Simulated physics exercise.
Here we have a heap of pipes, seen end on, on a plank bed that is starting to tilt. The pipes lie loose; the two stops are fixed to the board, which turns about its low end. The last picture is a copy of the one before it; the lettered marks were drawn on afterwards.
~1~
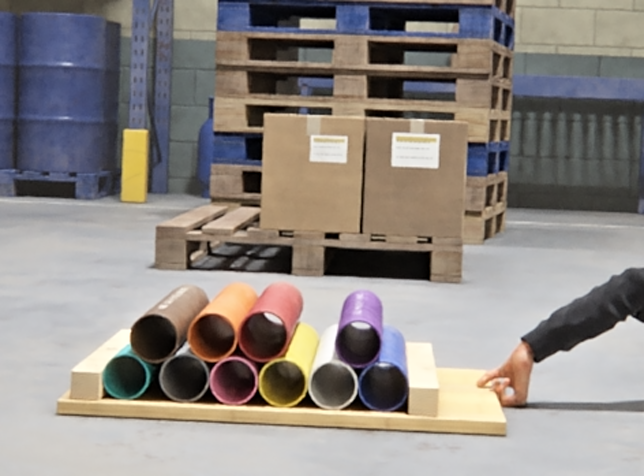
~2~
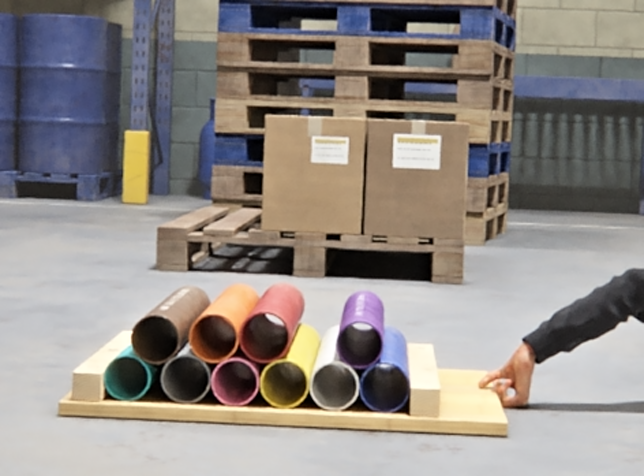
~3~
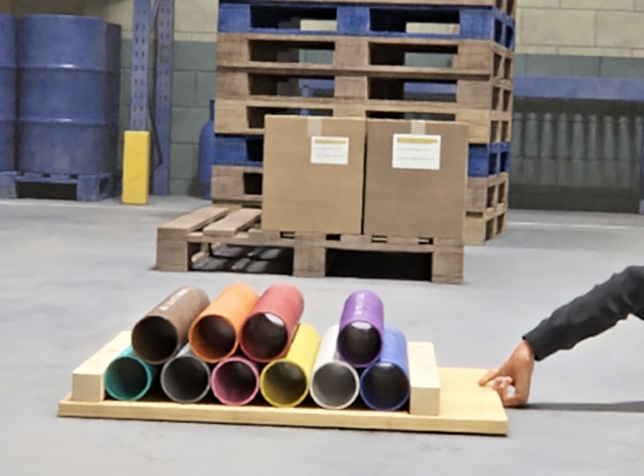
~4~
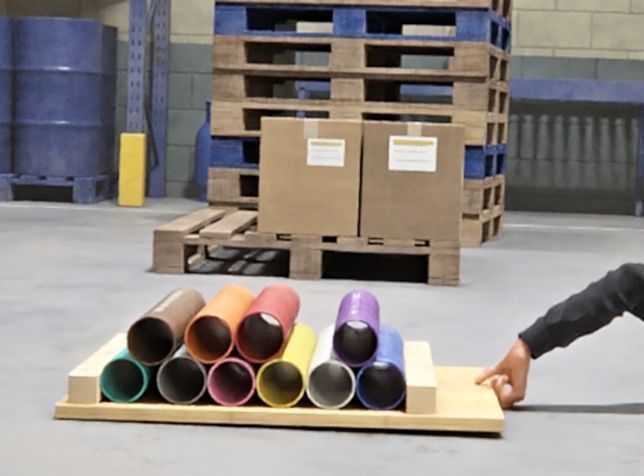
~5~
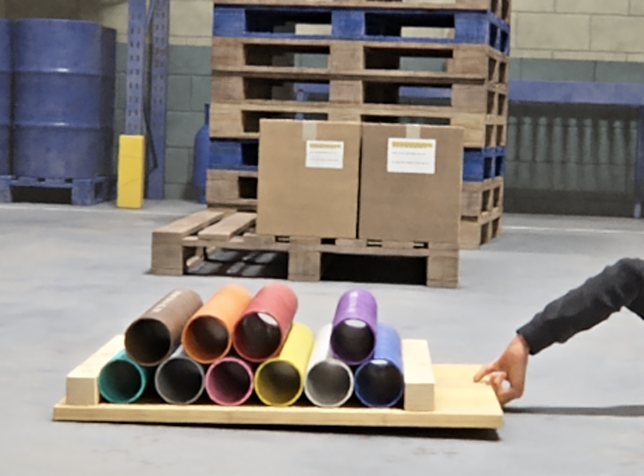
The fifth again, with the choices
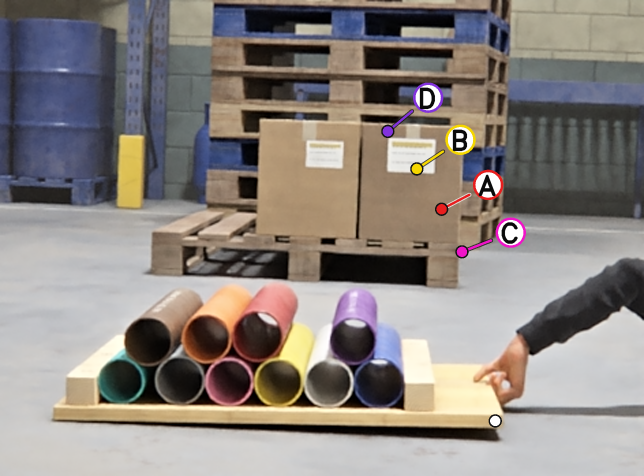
A hand holds the right end of a plank bed stacked with colourful pipes, barely moving.
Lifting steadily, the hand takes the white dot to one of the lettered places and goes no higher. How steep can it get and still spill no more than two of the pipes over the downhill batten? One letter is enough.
The highest mark that will do is C.
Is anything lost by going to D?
Yes.
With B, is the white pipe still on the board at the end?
Yes.
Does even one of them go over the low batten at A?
Yes.
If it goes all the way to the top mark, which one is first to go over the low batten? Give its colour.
The brown one.
On the marked copy, A at (441, 209); B at (417, 169); C at (462, 252); D at (388, 132); the white dot at (495, 421).
Taking C. A third of the way, board at 15°.
Two thirds of the way, board at 24°.
When it is over, board at 24°, two over the low batten (brown, orange).
As for the rest, A four over the low batten (brown, orange, red, purple); B four over the low batten (brown, orange, red, purple); D four over the low batten (brown, orange, red, purple).
